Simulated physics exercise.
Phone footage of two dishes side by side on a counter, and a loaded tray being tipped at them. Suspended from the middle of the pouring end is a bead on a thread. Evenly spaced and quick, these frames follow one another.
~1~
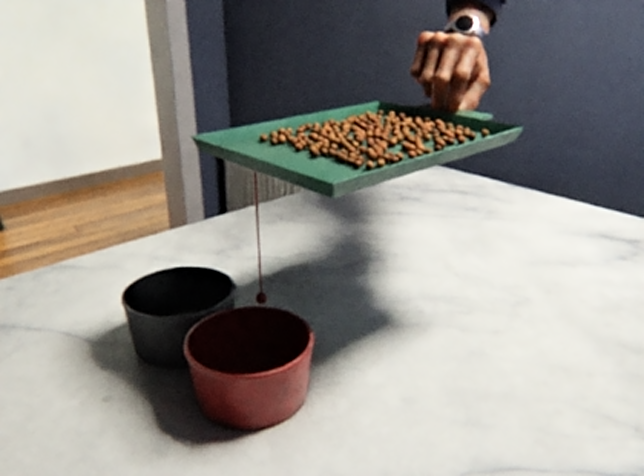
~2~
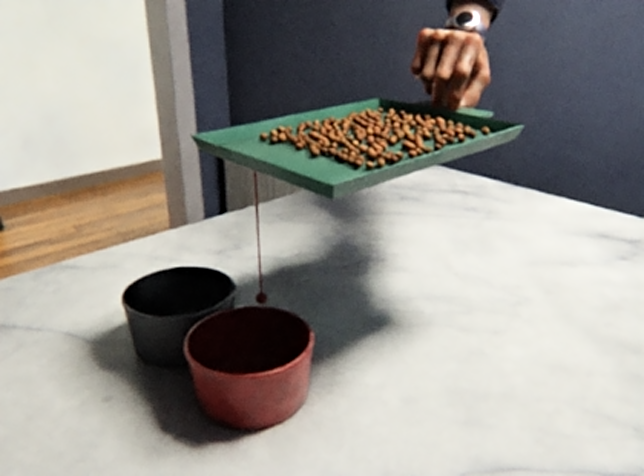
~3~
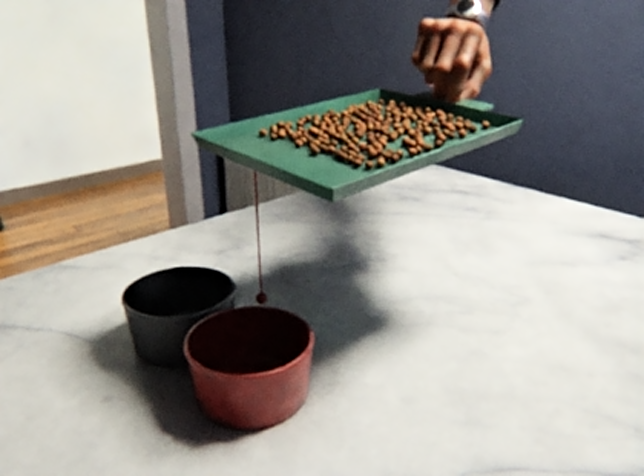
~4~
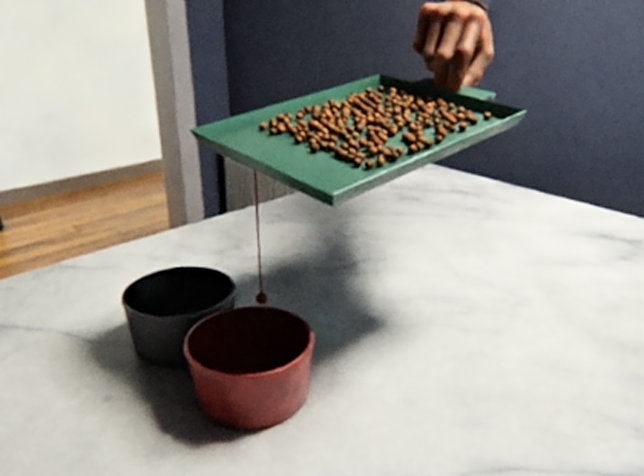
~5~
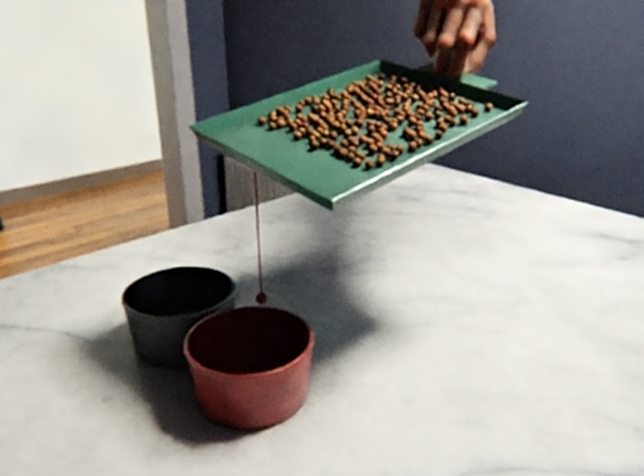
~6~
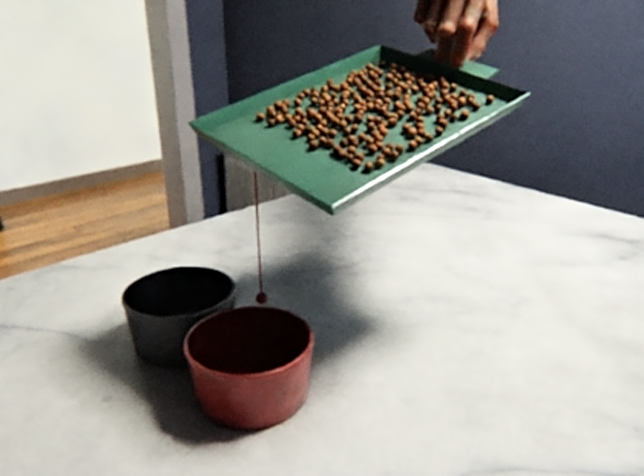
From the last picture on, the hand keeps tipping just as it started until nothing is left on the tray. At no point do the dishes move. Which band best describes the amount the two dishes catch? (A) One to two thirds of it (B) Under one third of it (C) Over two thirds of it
Answer: B.
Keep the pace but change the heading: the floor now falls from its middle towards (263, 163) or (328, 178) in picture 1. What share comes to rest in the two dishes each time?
Respectively 90 and 20 in a hundred.
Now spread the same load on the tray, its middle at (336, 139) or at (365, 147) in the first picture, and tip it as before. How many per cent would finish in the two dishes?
About 20 % and 10 %.
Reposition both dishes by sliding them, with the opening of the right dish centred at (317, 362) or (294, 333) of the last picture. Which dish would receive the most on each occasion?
The first setup gives the one at right, the second setup gives the one at right.
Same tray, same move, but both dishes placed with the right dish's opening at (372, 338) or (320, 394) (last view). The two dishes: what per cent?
60 and 60 %.
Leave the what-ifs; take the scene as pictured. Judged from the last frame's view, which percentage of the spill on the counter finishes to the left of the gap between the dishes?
I reckon around 10 per cent.
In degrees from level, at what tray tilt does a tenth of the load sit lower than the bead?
That happens at around 50°.
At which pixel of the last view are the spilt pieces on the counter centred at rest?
Somewhere about (333, 456), I'd say.
Just after the last frame, tray tipped steeply; roughly half on the tray; about a tenth in the right dish; roughly a quarter outside both; about a tenth in the air.
A moment on, tray tipped right over; just a few on the tray; about a tenth in the right dish; the larger part outside both; just a few in the air.
Further on, tray tipped past a quarter turn; about a tenth in the right dish; the larger part outside both.
When it is over, tray tipped past a quarter turn; about a tenth in the right dish; not one in the left dish; the larger part outside both.
